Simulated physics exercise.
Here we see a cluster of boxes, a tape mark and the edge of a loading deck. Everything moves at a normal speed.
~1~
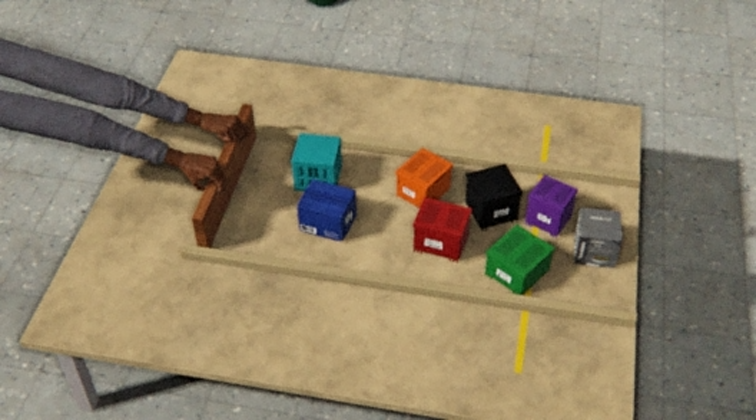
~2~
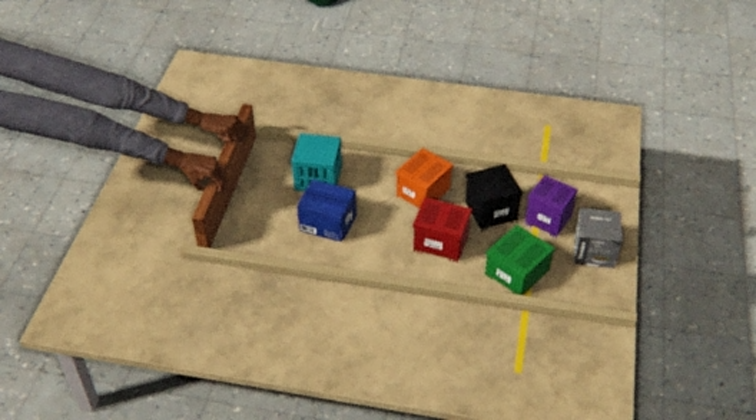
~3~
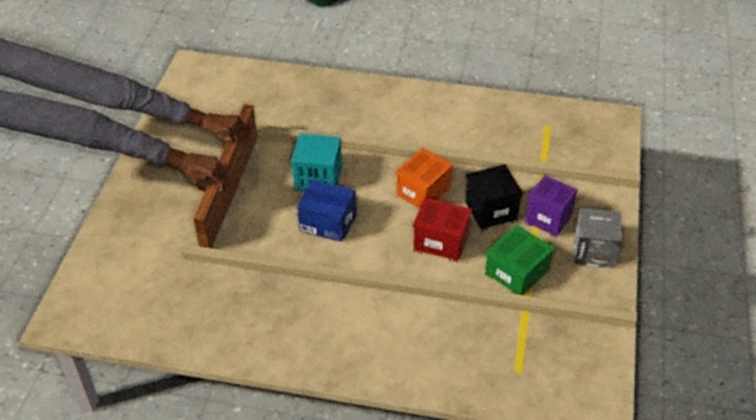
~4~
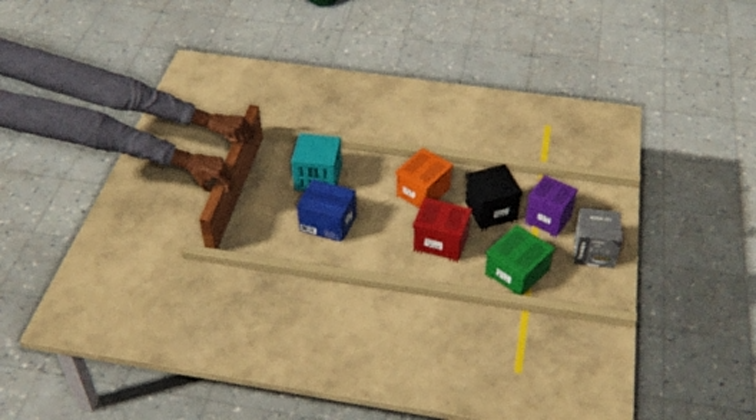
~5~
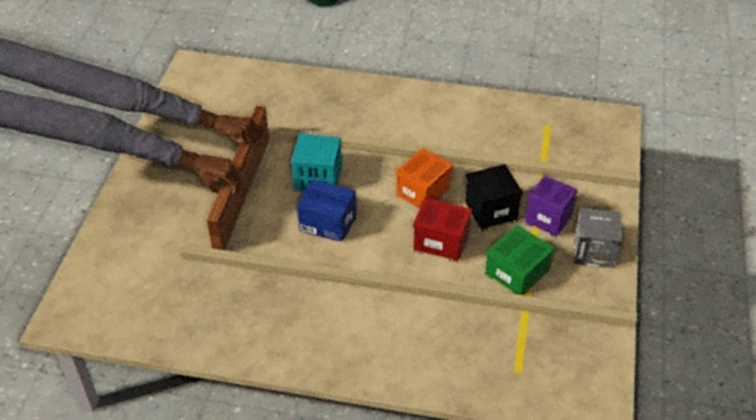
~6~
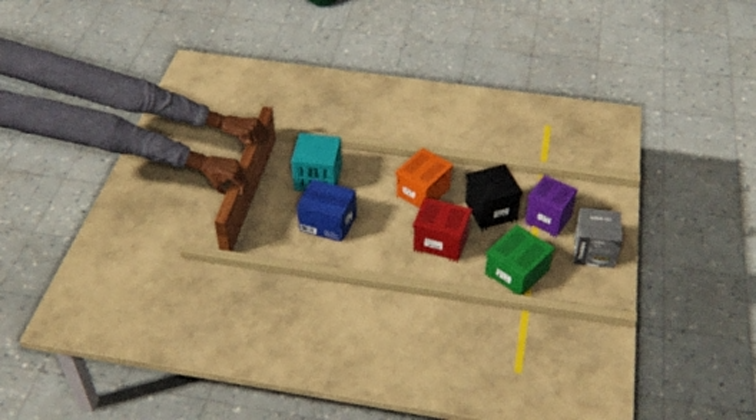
Two dark-skinned hands at the end of grey-sleeved arms grip a reddish-brown plank at the left of a wooden deck, seen from above at an angle. Turquoise and blue boxes sit nearest it, with orange, red, black, green, purple and grey ones further right around a broken yellow tape line. The hands slide the plank a short way right, not touching the boxes, which stay still, as does the camera.
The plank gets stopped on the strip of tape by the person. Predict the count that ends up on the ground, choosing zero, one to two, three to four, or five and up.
Three or four tumble down.
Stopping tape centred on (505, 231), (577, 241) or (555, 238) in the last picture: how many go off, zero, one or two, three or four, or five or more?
Place one: 1 or 2; place two: At least five; place three: Either three or four.
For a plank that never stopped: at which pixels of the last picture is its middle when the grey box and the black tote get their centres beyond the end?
(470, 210) and (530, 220), roughly.
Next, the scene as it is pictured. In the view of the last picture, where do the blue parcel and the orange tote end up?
Going in order: First (559, 241), then (603, 198).
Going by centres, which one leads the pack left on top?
It's the red tote that ends nearest.
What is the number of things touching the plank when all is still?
That comes to 2.
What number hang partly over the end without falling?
Answer: 0.
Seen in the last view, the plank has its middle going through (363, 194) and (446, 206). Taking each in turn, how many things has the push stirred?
That gives 3 for the first and 8 for the second.
Early on, none off yet; grey box at rest near (597, 238); purple tote at rest near (551, 207); green tote at rest near (519, 261).
Finally, the number that fall off is three or four; lost, black tote, green tote, purple tote and grey box.
